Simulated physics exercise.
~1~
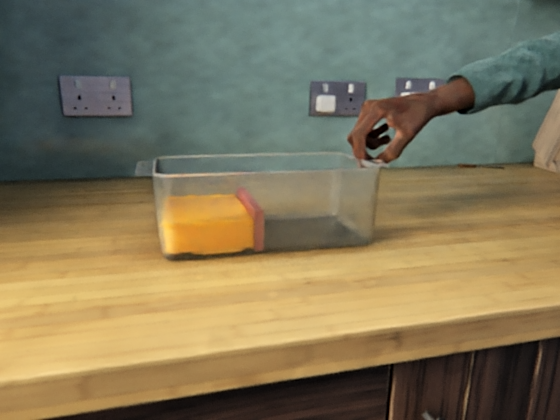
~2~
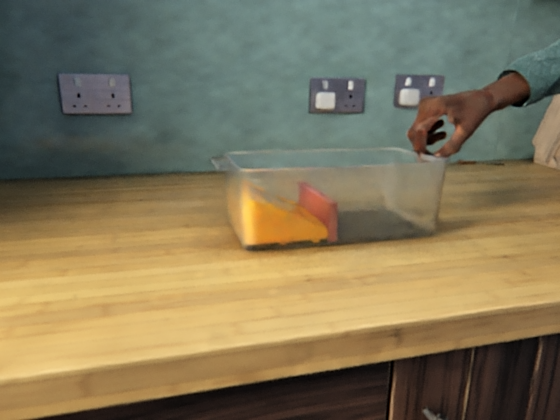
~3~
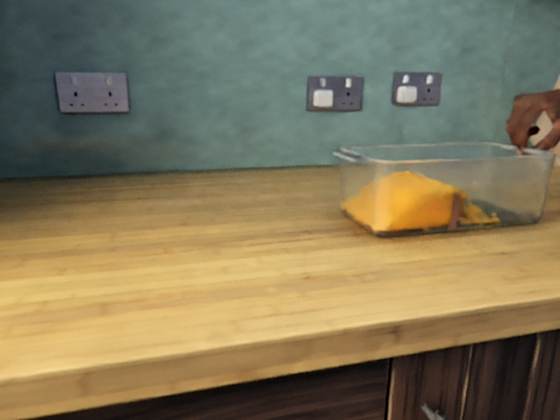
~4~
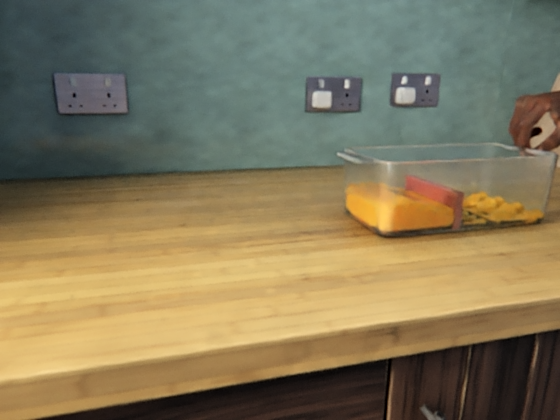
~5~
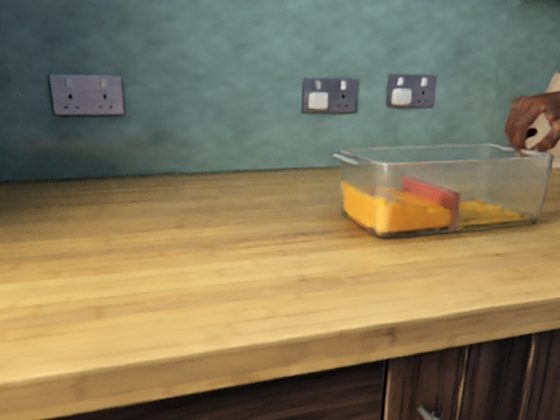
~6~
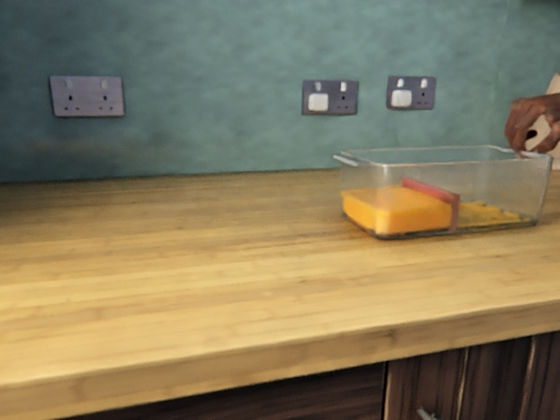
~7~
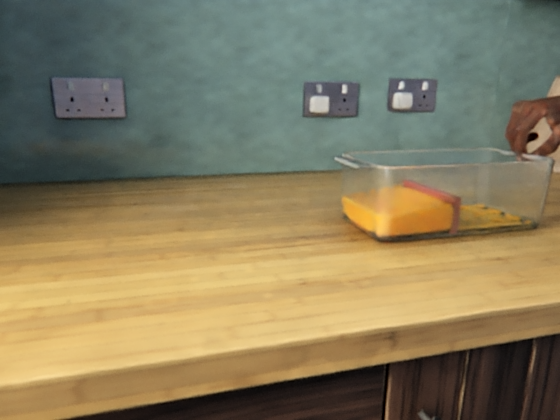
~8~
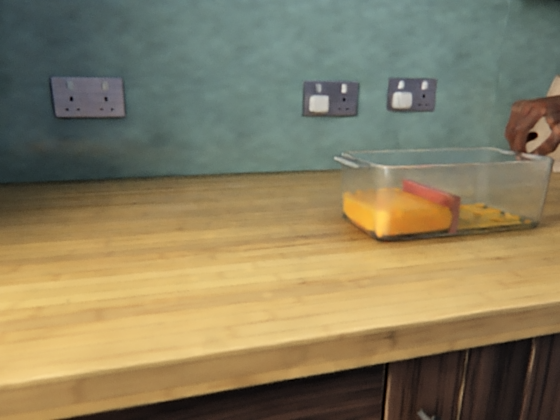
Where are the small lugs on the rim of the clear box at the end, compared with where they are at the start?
At the start the lugs are near the middle of the view, with the box slightly left of centre. By the end they have moved with the box well over to the right side of the counter, at about the same height in the view.
